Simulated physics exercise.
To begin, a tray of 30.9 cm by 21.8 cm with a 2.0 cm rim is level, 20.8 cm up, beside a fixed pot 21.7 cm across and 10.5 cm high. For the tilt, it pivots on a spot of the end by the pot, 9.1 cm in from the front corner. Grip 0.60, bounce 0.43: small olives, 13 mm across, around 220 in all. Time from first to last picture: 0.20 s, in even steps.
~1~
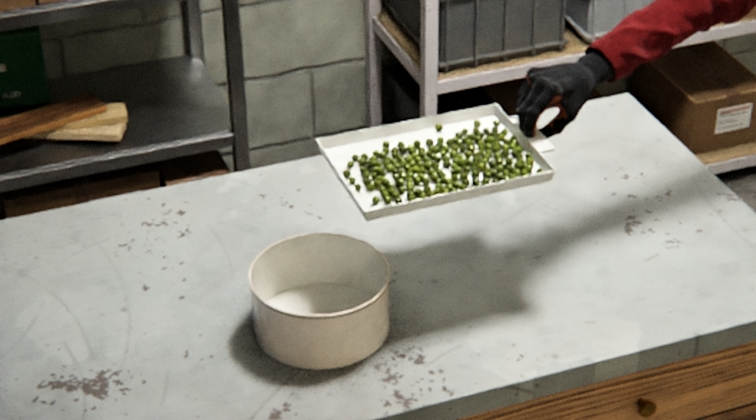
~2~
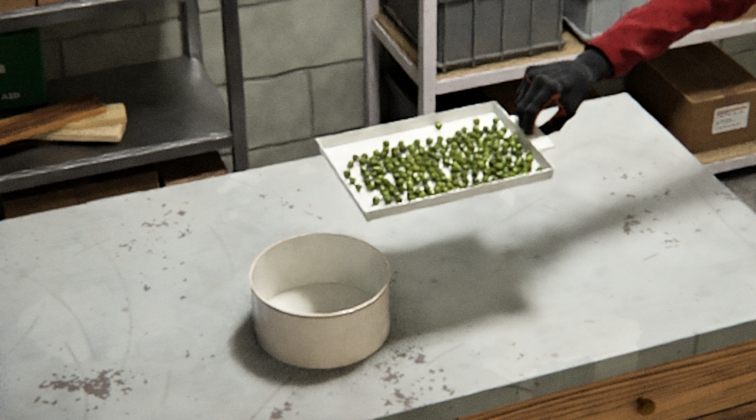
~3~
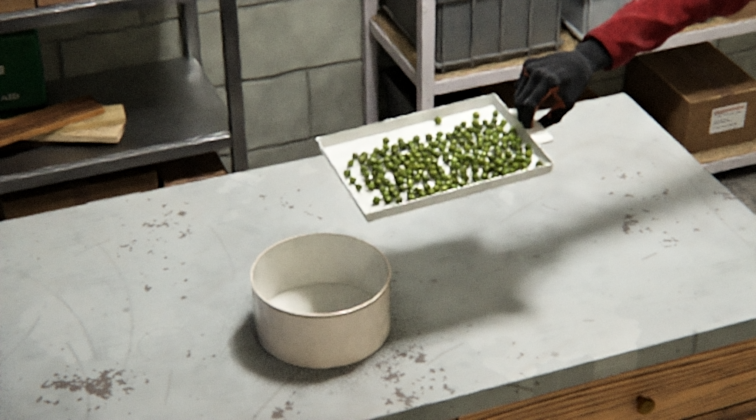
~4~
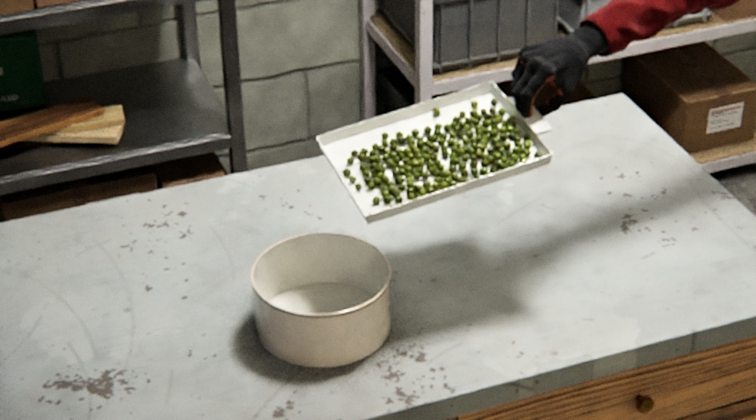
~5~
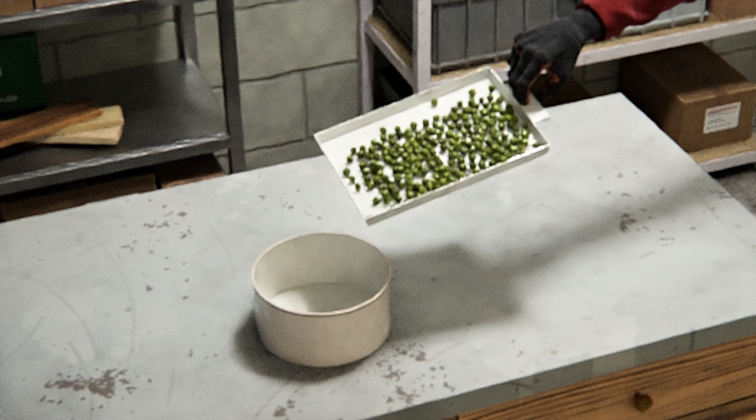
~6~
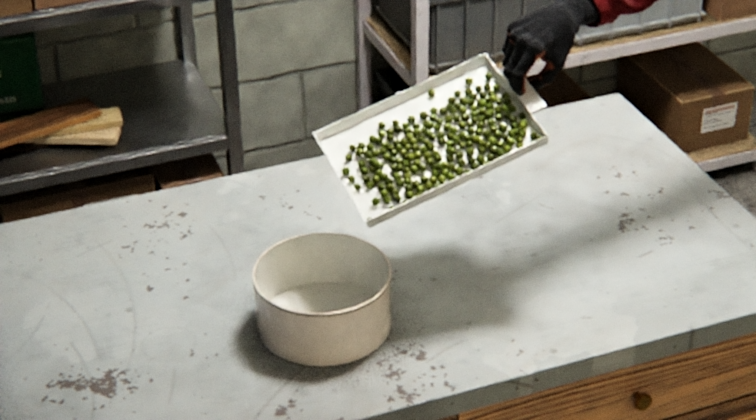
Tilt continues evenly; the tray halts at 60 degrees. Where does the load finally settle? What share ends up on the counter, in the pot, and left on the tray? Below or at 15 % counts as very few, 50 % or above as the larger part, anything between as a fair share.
Counter - very few, pot - a fair share, tray - the larger part.
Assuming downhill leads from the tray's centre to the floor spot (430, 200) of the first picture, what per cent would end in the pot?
The share comes to about 5 in a hundred.
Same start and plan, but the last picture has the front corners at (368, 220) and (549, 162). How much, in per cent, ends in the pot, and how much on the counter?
Pot 0; counter 0.
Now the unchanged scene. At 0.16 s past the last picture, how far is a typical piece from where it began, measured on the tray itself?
It has moved some 2 cm from its start.
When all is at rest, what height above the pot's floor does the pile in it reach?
Close to 2.5 cm up.
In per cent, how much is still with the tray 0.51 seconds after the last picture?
Value: About 85%.
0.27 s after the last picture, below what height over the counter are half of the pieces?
Around 28 cm up.
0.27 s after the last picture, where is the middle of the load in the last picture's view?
Look near (404, 153) in the last picture.
Then, 0.16 s after the last picture, tilt 41 degrees; the tray holds 100 %, the pot 0 %.
Then, 0.27 s after the last picture, tilt 55 degrees; the tray holds 100 %, the pot 0 %.
Then, 0.51 s after the last picture, tilt 60 degrees; the tray holds 85 %, the pot 5 %.
In the end, counter 5 %, pot 30 %, tray 65 %.
